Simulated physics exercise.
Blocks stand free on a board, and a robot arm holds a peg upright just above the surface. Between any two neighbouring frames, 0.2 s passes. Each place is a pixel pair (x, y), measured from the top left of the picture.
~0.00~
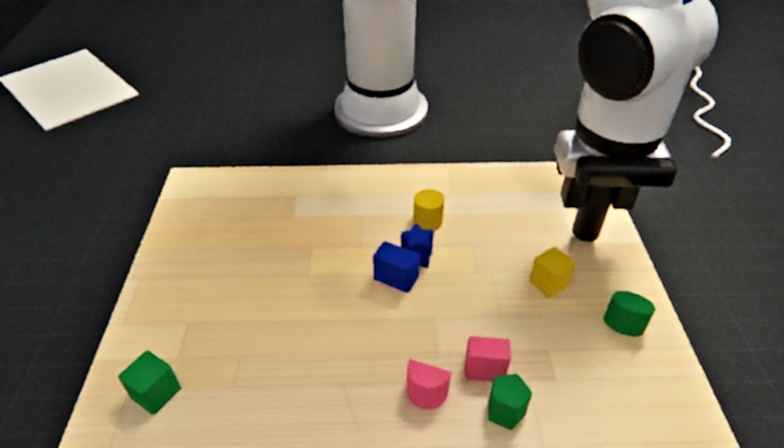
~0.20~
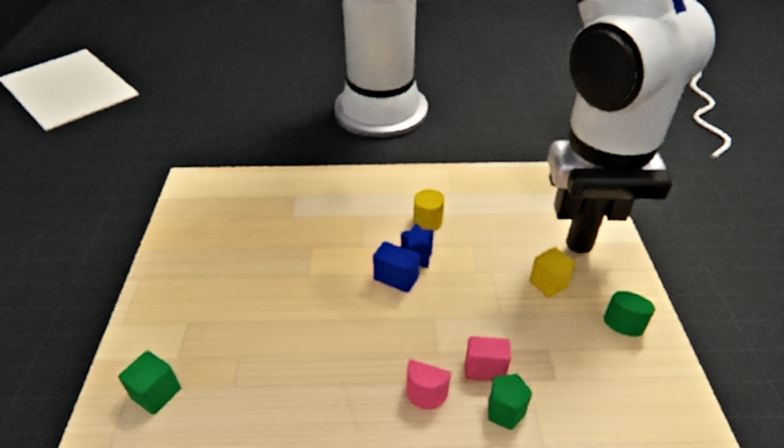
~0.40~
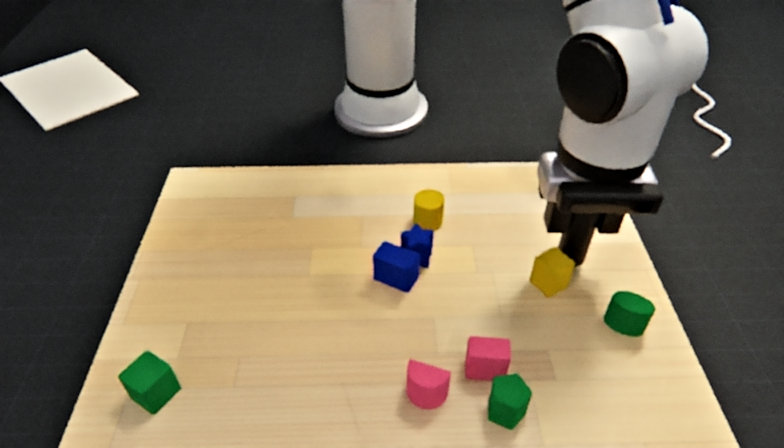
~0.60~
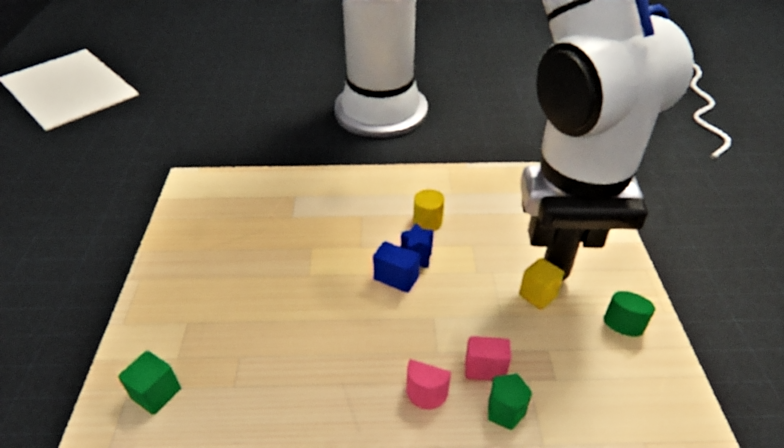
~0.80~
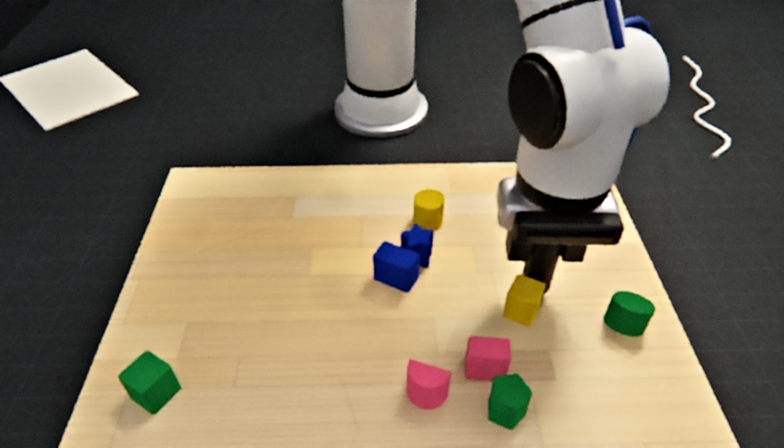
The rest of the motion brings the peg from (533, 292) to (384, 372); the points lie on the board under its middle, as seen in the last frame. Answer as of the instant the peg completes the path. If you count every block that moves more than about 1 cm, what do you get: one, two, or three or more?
Once the path ends, one block will have shifted.
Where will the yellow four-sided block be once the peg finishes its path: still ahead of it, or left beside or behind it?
I'd say the yellow four-sided block has slipped off and sits beside or behind the peg.
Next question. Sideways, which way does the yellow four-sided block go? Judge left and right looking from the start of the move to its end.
The yellow four-sided block is shifted sideways to the left, facing along the path from start to end.
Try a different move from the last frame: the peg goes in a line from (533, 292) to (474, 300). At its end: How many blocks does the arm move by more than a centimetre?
It looks like one block will be pushed more than about 1 cm.
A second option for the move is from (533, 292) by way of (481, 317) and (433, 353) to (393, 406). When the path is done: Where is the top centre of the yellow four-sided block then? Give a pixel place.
It ends at (501, 320).
What follows on the original path. One third of the way, peg (487, 309); yellow four-sided block (503, 318), turned 40° anticlockwise.
Two thirds of the way, peg (437, 336); yellow four-sided block (502, 321), turned 55° anticlockwise.
At the end, peg (384, 365); pink D-shaped block still; yellow four-sided block (502, 321), turned 55° anticlockwise.
